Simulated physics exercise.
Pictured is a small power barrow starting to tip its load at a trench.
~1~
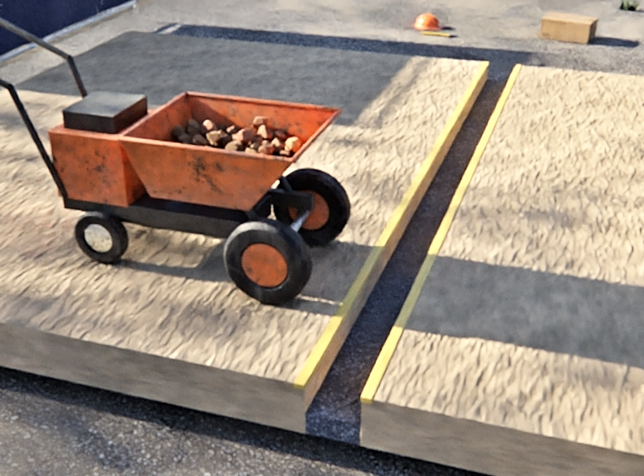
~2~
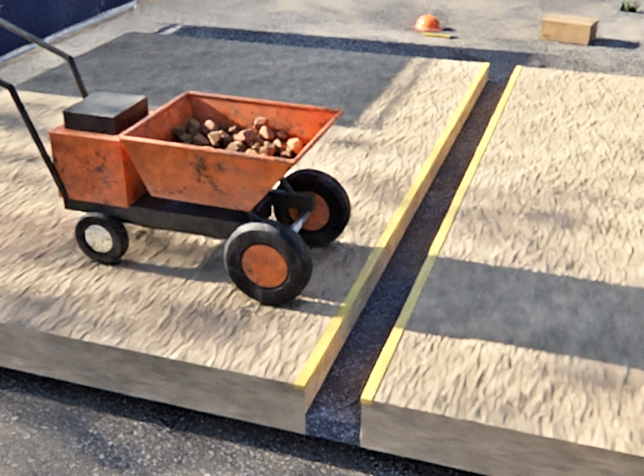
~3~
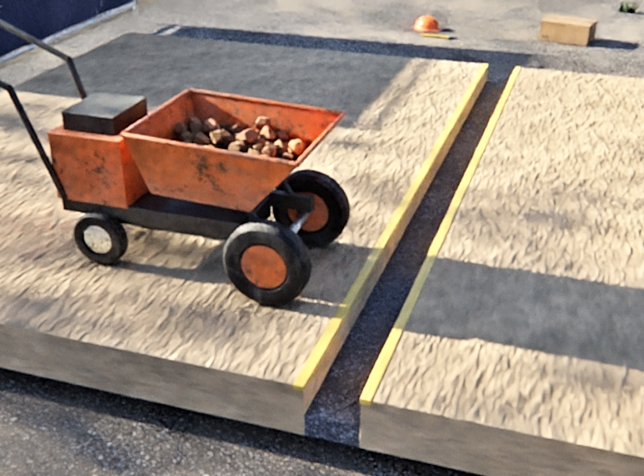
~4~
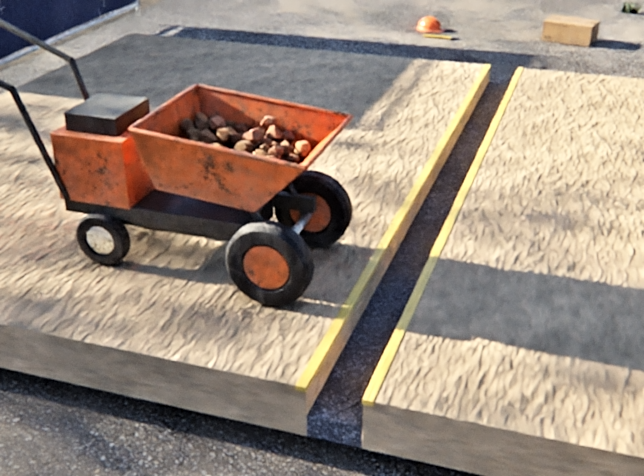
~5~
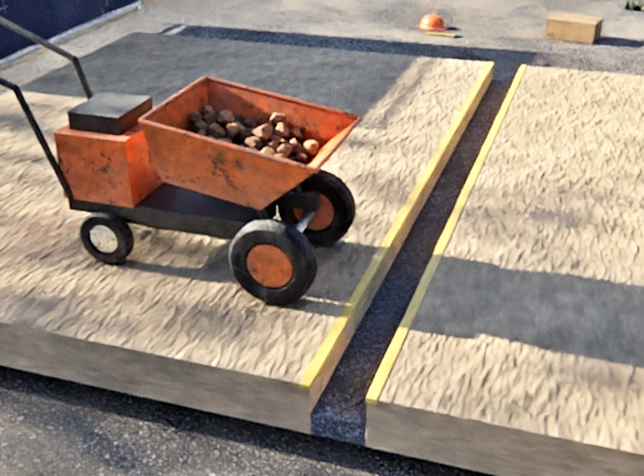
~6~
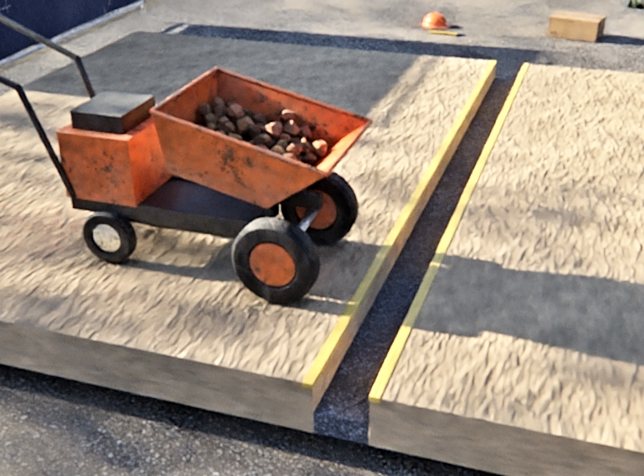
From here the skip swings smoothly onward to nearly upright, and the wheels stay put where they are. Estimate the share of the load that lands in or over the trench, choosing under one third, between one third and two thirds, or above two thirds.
The trench will get the low band, below a third.
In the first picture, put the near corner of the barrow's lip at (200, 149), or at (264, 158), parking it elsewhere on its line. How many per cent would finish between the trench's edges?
Roughly 60 per cent at the first spot and 50 per cent at the second.
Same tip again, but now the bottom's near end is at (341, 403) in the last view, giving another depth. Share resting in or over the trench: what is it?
Something like 20 %.
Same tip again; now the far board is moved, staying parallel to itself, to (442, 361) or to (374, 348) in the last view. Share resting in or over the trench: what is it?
The first case gives around 70 percent, and the second around 0 percent.
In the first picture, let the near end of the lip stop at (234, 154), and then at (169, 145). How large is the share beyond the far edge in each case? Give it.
About 10 percent the first time, about 0 percent the second.
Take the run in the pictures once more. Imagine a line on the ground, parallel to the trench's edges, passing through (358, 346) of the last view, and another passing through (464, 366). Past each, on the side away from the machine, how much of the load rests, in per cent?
Close to 90 % and 30 %, in that order.
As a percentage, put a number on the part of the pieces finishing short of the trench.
0 per cent.
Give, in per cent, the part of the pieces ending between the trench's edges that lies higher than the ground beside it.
0 %, roughly.
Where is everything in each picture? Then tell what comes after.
In the first picture, lip of the skip at (293, 161), level; top of the load at (236, 149), clay clods; first edge of the trench at (324, 341); far edge at (387, 353), the trench under half as wide as the skip, and about half as deep as wide.
In the second picture, lip of the skip at (295, 163), level; top of the load at (228, 143).
In the third picture, lip of the skip at (297, 165), tipped barely; top of the load at (220, 143).
In the fourth picture, lip of the skip at (305, 168), tipped barely; top of the load at (226, 141).
In the fifth picture, lip of the skip at (315, 170), tipped a little; top of the load at (217, 135).
In the sixth picture, lip of the skip at (327, 174), tipped a little; top of the load at (225, 124); first edge of the trench at (332, 340); far edge at (395, 352).
Soon, skip tipped well over; all in the skip.
A while on, skip tipped steeply; nearly all in the skip; a small part beyond it; a stray few falling.
Towards the end, skip tipped right over; a small part in the skip; a small part in or heaped over the trench; most beyond it.
Finally, skip tipped right over; about a quarter in or heaped over the trench; most beyond it.
